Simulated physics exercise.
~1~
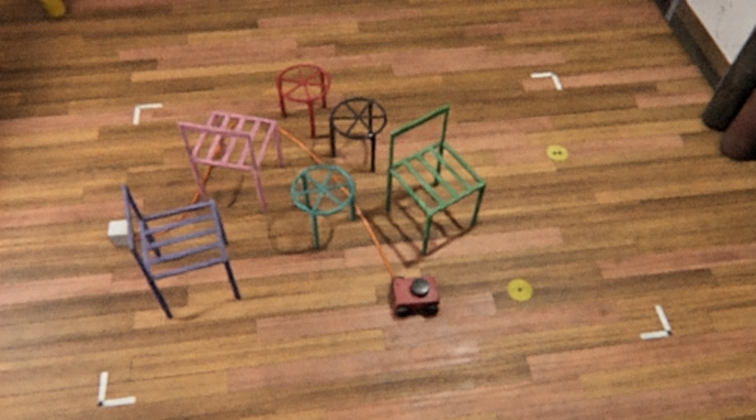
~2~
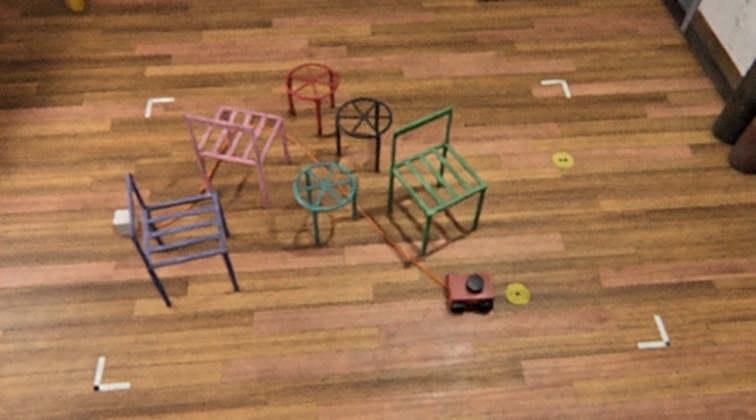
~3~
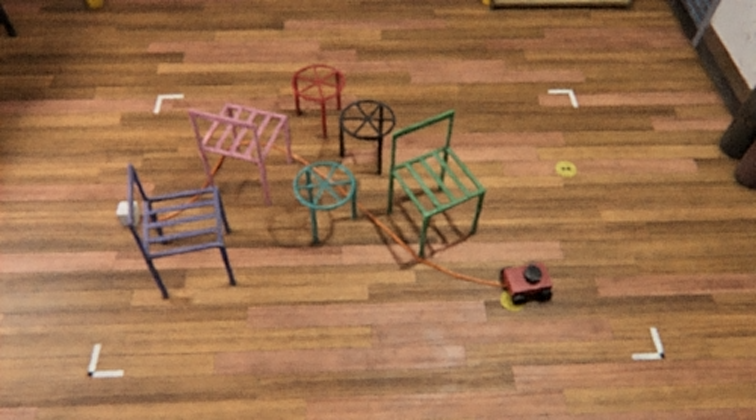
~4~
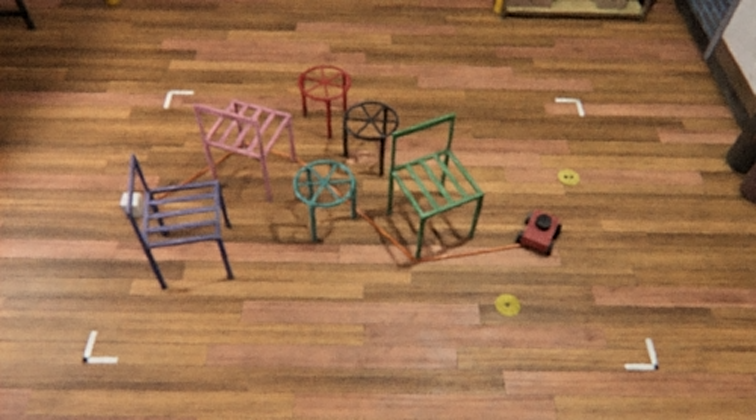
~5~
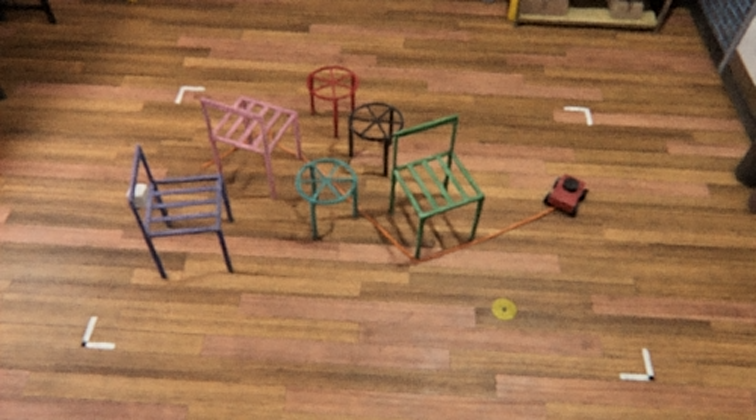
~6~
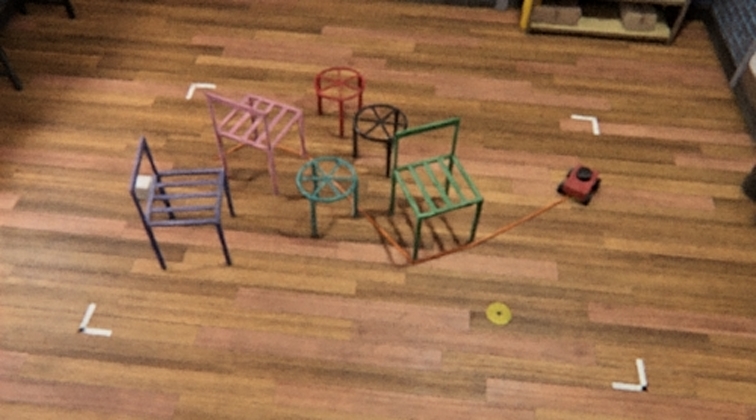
At the start, a small red cart sits on a wooden floor among tape corners, its orange lead running back between chairs and stools to a white block by the blue chair. The cart drives slowly right to the nearer yellow mark, drawing the lead along behind it. It then turns and heads up and to the right, and the lead bends near the foot of the green chair. As it goes, the plug comes out at the far end. The cart ends over the farther yellow mark, the unplugged lead trailing behind and the furniture still standing in place.
